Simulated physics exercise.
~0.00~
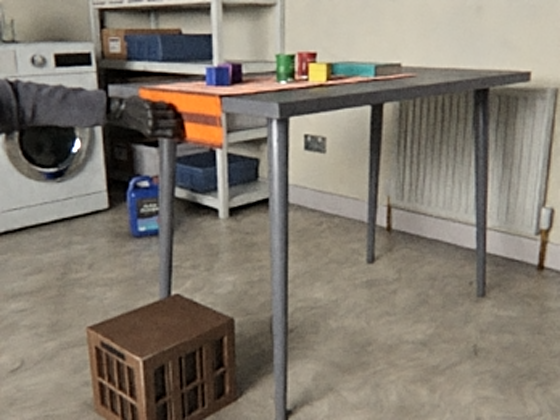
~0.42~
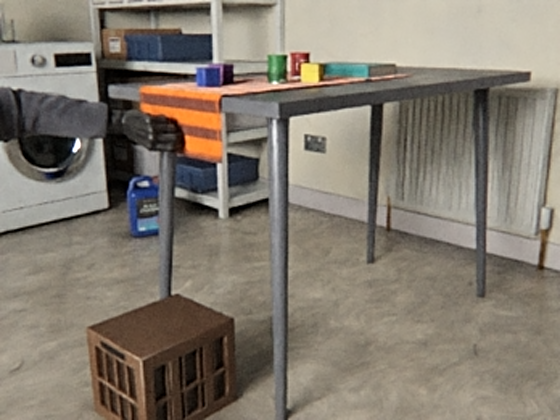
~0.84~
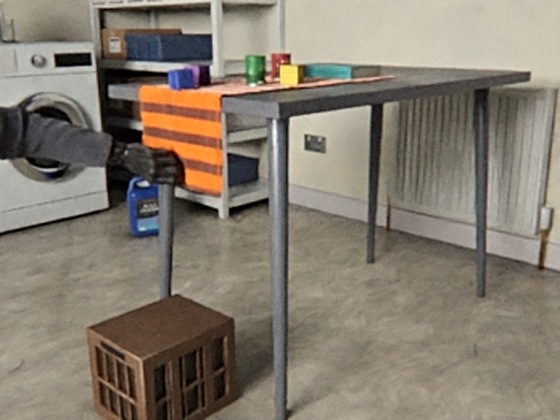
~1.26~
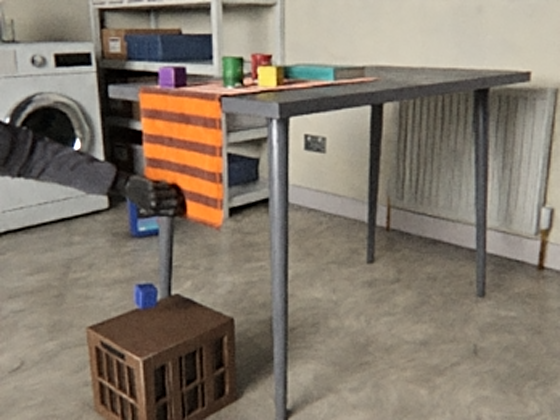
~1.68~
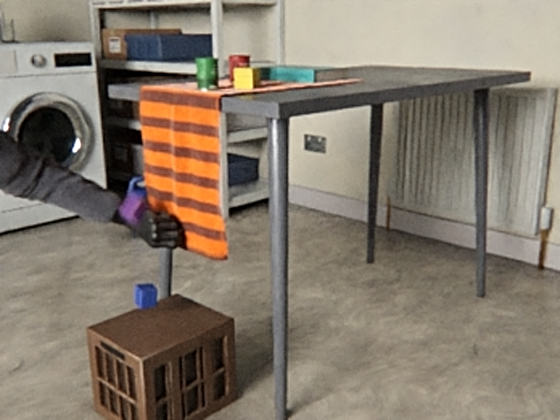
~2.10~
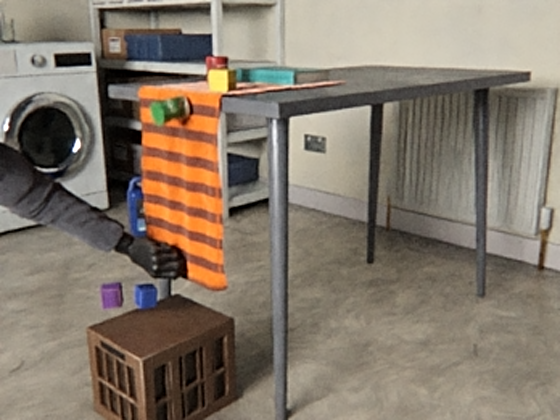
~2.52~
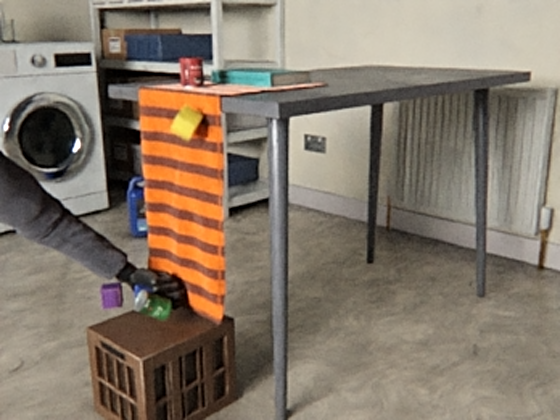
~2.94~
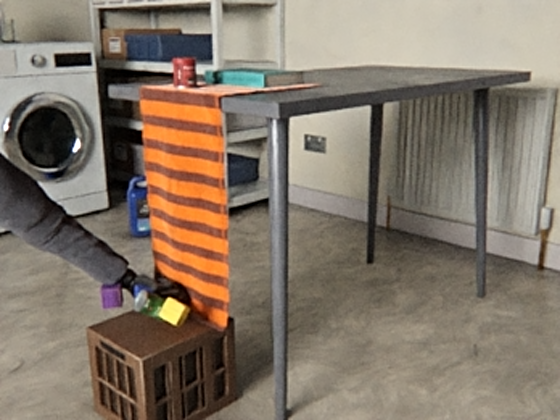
Orange striped cloth being pulled down off a table by a gloved hand, blue, purple, green and yellow objects dropping in turn.
